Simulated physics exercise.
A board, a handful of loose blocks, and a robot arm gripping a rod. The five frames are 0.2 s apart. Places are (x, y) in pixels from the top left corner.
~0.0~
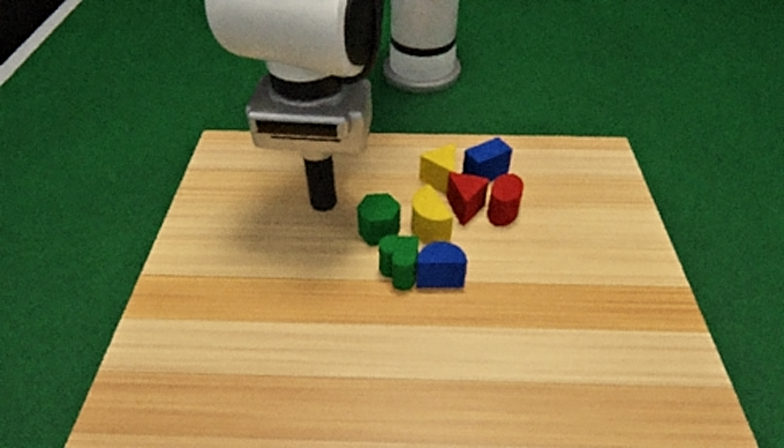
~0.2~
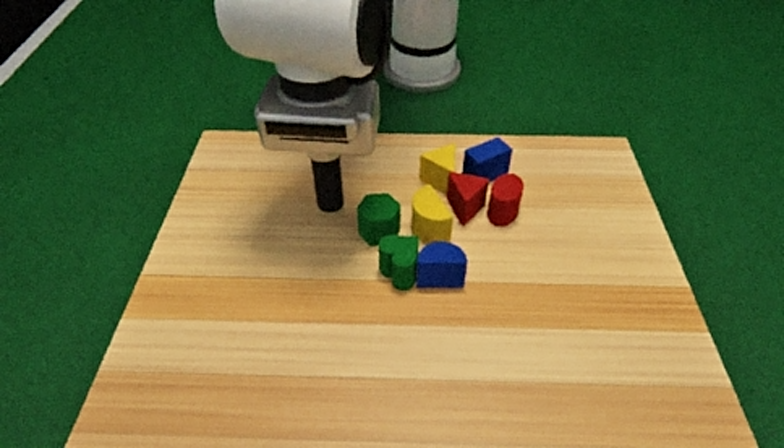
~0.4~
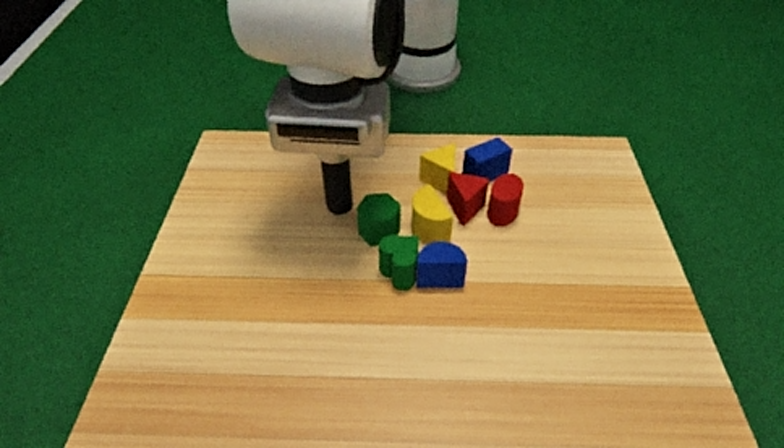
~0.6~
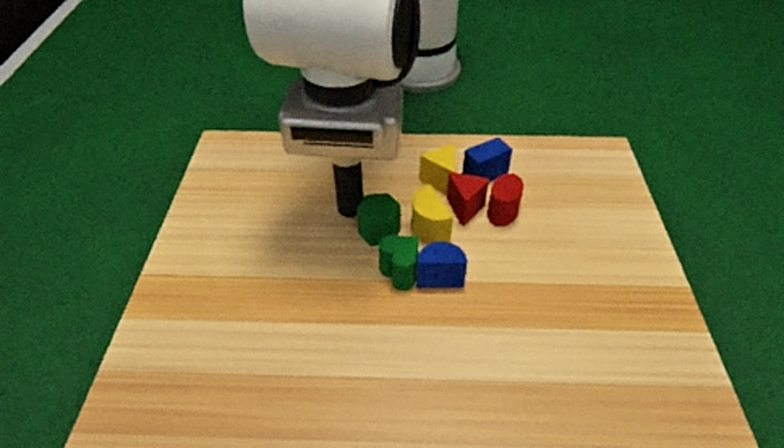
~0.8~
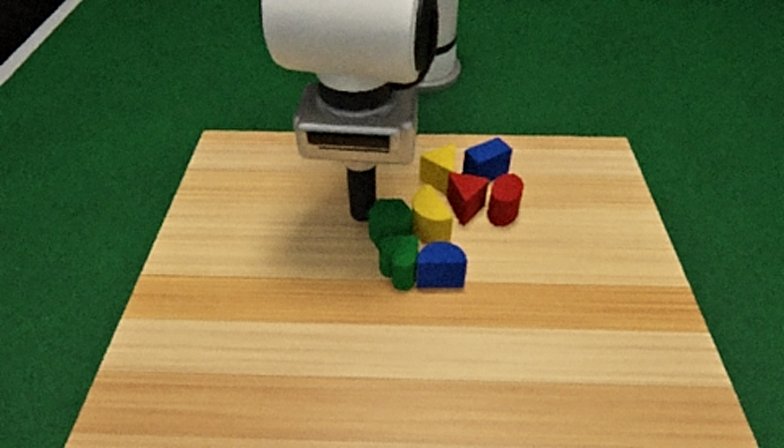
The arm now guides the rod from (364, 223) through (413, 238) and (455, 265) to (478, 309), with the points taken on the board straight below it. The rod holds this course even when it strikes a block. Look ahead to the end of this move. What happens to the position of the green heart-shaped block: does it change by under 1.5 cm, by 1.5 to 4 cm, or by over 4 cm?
It falls in the under 1.5 cm band.
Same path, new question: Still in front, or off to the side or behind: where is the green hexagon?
Kept ahead.
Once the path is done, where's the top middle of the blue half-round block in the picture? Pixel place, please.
I think it will end close to (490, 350).
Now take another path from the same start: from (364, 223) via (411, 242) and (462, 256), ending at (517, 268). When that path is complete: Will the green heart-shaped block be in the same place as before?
No, that is not what happens.
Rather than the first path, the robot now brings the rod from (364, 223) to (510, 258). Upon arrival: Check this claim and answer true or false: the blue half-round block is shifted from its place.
My answer: True.
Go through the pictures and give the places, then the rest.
Rod's lower end at (324, 203); green hexagon at (379, 206); green heart-shaped block at (401, 248); yellow half-round block at (430, 203); blue half-round block at (442, 253), in the first frame.
Rod at (331, 204); blocks still, in the second frame.
Rod at (340, 206); blocks still, in the third frame.
Rod at (351, 208); blocks still, in the fourth frame.
Rod at (364, 213); green hexagon at (390, 211); green heart-shaped block at (401, 248); yellow half-round block at (430, 203); blue half-round block at (442, 253), in the fifth frame.
The first path, step by step. One third of the way, rod at (414, 227); green hexagon at (435, 234), turned 35° clockwise; green heart-shaped block at (403, 252), turned 25° clockwise; yellow half-round block at (447, 203), turned 30° anticlockwise; blue half-round block at (450, 261).
Two thirds of the way, rod at (456, 254); green hexagon at (474, 268), turned 60° clockwise; green heart-shaped block at (403, 252), turned 30° clockwise; yellow half-round block at (455, 203), turned 35° anticlockwise; blue half-round block at (472, 300), turned 20° clockwise.
At the end, rod at (480, 299); green hexagon at (504, 315), turned 50° clockwise; green heart-shaped block at (403, 252), turned 30° clockwise; yellow half-round block at (455, 203), turned 35° anticlockwise; blue half-round block at (490, 352), turned 60° clockwise.
